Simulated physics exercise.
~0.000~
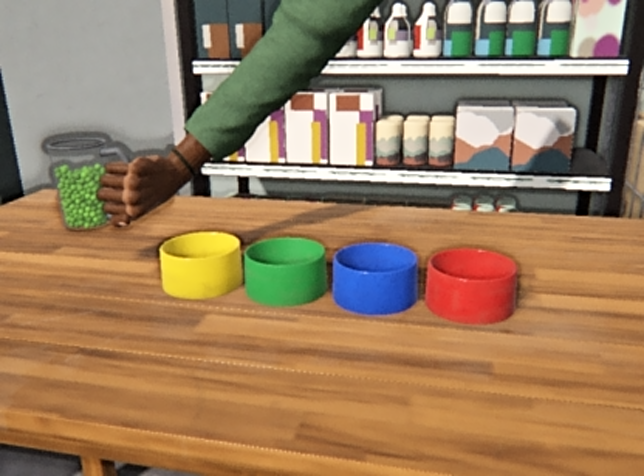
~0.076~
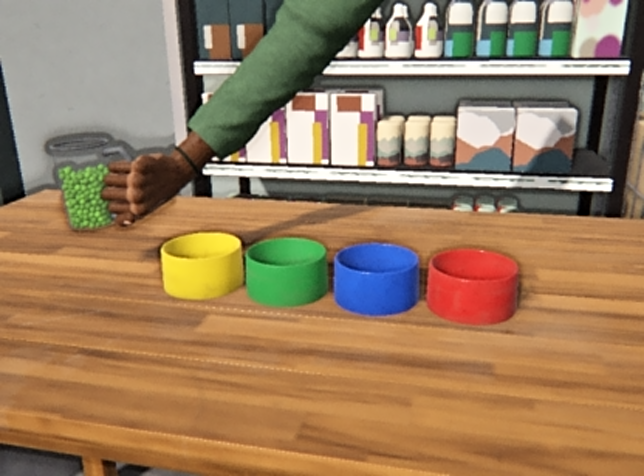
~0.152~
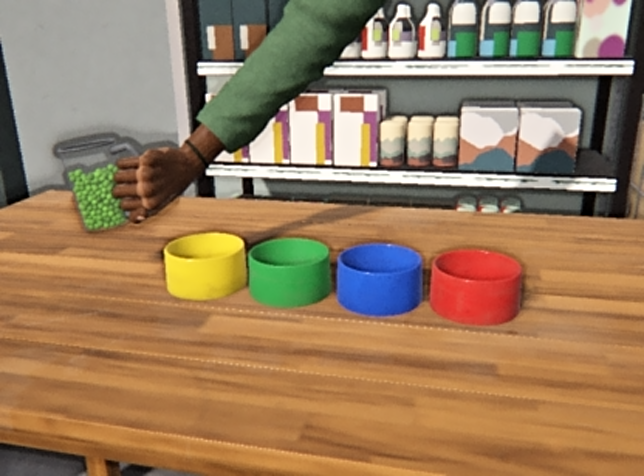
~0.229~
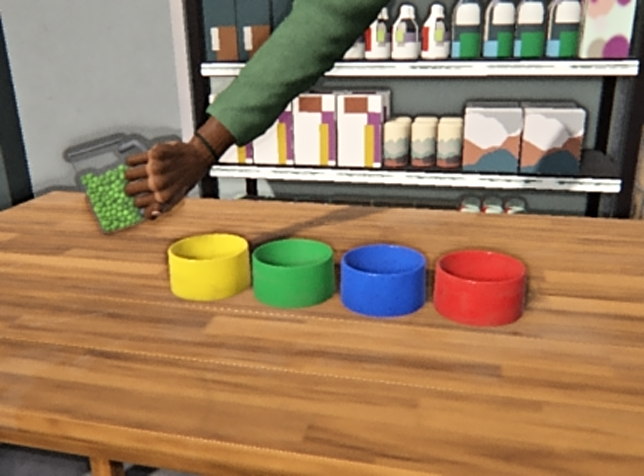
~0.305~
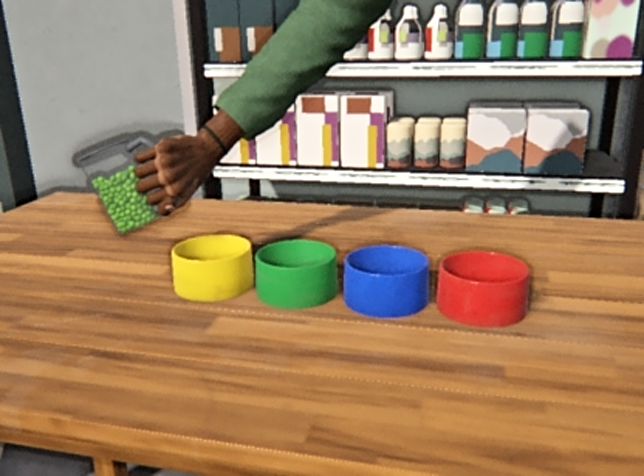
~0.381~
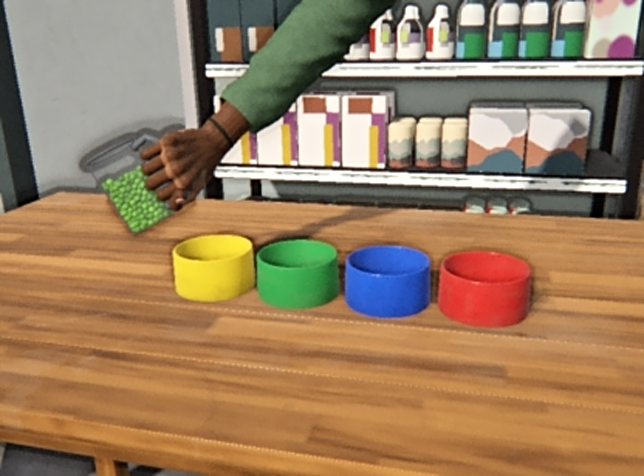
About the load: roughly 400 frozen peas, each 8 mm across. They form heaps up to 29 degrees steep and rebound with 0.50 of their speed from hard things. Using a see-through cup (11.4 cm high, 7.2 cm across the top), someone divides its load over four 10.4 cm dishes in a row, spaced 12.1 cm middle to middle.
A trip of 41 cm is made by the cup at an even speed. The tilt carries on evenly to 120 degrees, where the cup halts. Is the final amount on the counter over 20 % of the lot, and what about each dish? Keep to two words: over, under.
Red dish: Under, blue dish: Under, green dish: Under, yellow dish: Over, counter: Under.
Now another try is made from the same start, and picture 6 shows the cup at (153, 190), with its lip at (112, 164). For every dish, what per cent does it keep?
Per cent kept: Red 0, blue 20, green 50, yellow 0.
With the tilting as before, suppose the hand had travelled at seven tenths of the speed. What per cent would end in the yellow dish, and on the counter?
Shares: Yellow 40, counter 60.
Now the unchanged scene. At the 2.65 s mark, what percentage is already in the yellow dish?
Roughly 80 %.
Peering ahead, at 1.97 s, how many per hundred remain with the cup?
Around 0 percent.
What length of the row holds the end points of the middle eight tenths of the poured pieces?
It covers some 9 centimetres of the row.
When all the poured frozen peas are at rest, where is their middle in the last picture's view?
I'd say roughly (223, 274).
After 1.33 s, tilt 112 degrees; cup holds 85 %, yellow 15 %.
After 1.97 s, tilt 120 degrees; cup holds 0 %, green 5 %, yellow 80 %.
After 2.65 s, tilt 120 degrees; cup holds 0 %, green 5 %, yellow 80 %.
In the end, at 3.0 s, red 0 %, blue 0 %, green 5 %, yellow 80 %, counter 10 %.
